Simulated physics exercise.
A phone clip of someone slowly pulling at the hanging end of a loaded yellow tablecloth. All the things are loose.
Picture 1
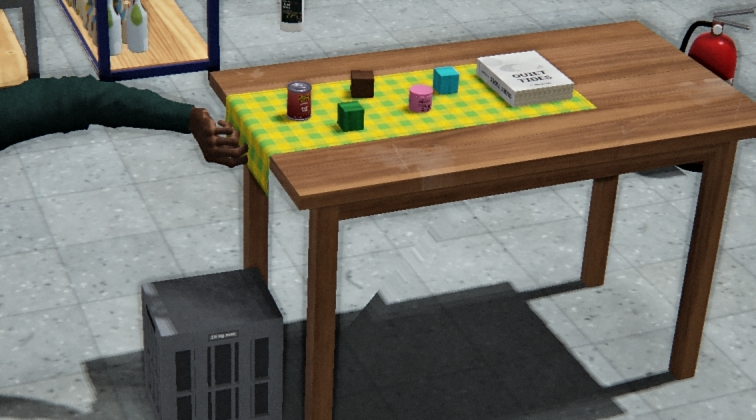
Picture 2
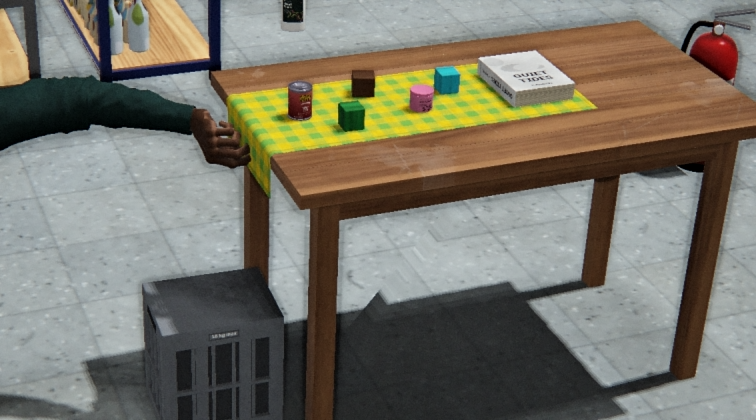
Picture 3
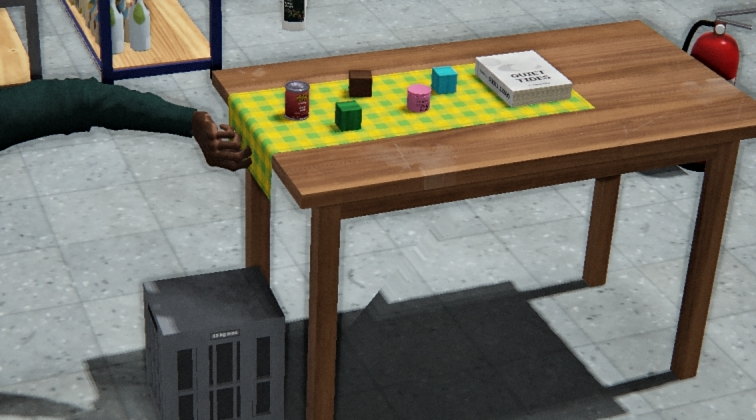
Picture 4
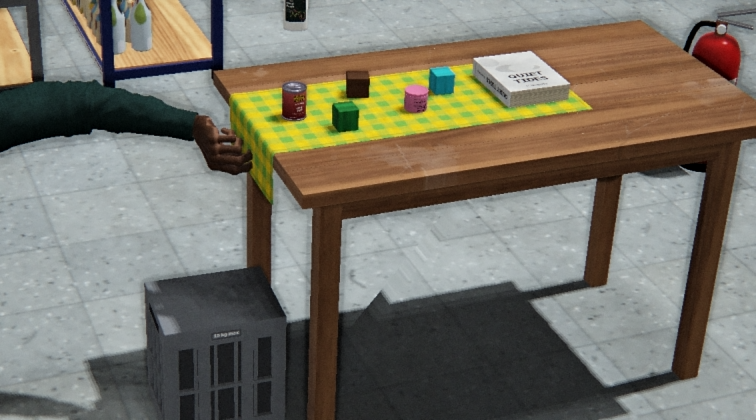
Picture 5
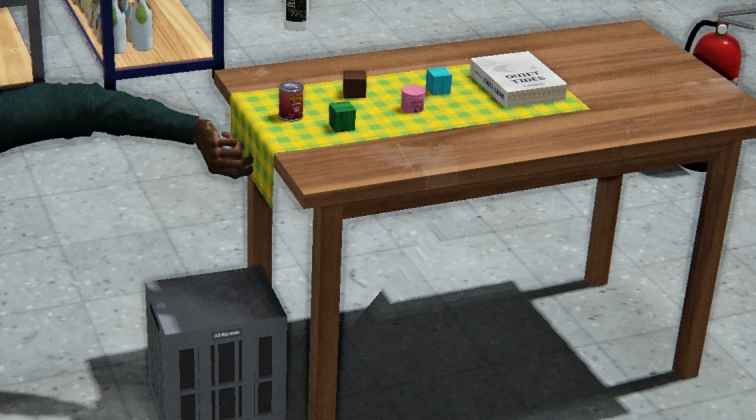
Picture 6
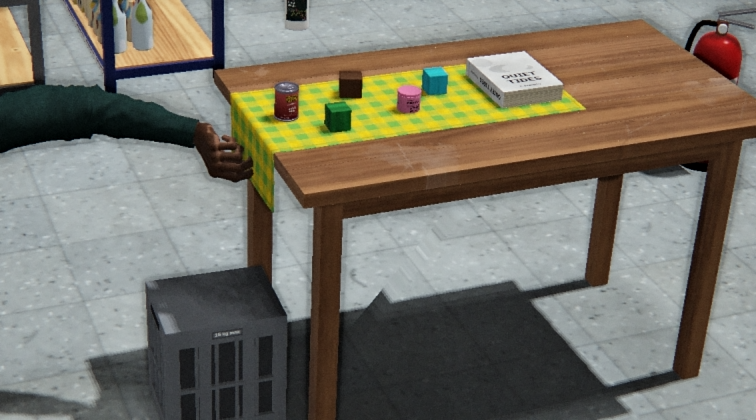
On a wooden table, a hand slowly draws the loaded yellow cloth slightly left.
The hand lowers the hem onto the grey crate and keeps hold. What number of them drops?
It carries off three.
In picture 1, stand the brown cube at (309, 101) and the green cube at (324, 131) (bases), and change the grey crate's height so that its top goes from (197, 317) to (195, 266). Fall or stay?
The brown cube is carried off; the green cube falls.
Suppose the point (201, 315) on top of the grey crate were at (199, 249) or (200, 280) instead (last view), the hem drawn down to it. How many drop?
The count: 1 and 2.
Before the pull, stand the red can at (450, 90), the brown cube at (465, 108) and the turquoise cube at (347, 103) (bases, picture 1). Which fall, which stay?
The red can keeps its place on top, the brown cube does not fall, the turquoise cube is carried off.
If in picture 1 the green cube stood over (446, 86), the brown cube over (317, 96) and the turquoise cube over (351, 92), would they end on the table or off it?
The green cube stays on, the brown cube tumbles off, the turquoise cube is carried off.
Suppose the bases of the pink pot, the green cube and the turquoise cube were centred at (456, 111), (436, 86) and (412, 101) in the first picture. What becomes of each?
The pink pot remains up, the green cube remains up, the turquoise cube keeps its place on top.
Early on, hem near (248, 256); red can and green cube gone.
Midway, hem on the crate; red can, green cube and brown cube gone.
Finally, hem on the crate; red can, green cube and brown cube gone. The answer is three.
